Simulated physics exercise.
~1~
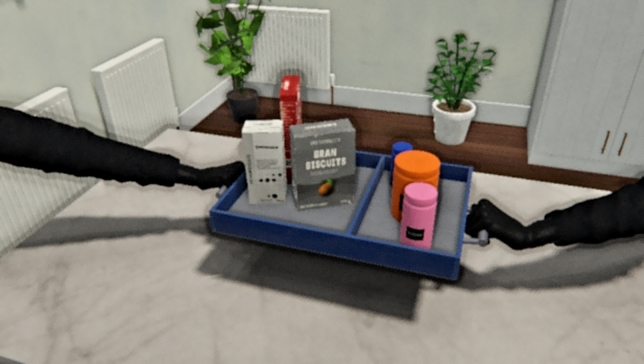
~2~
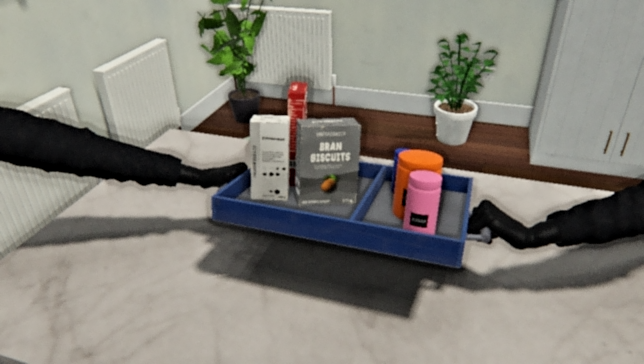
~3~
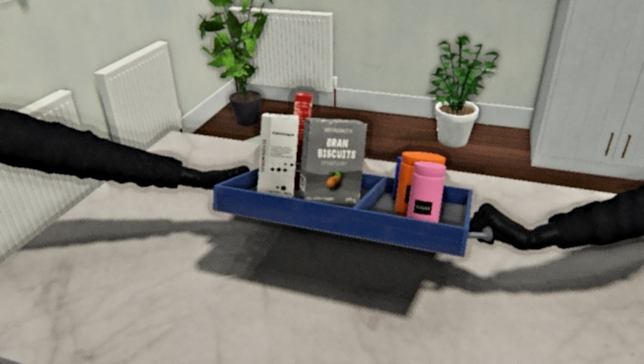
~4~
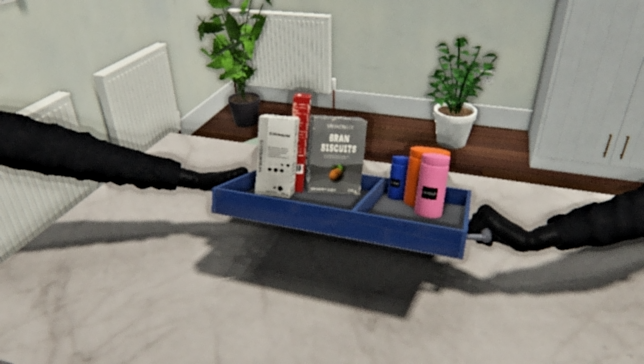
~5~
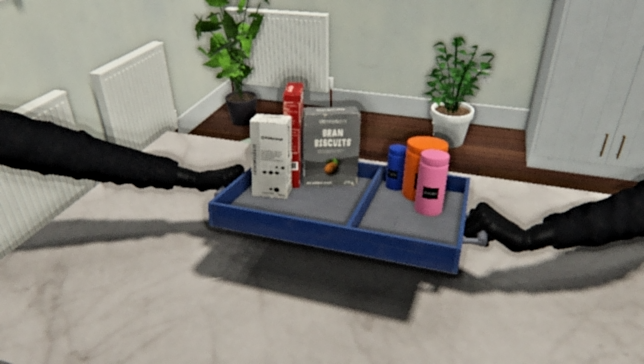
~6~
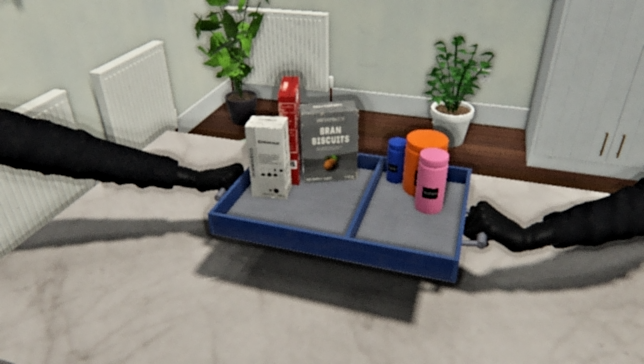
Two black-sleeved hands tilt a blue tray far side down, then level it, its upright items shifted.
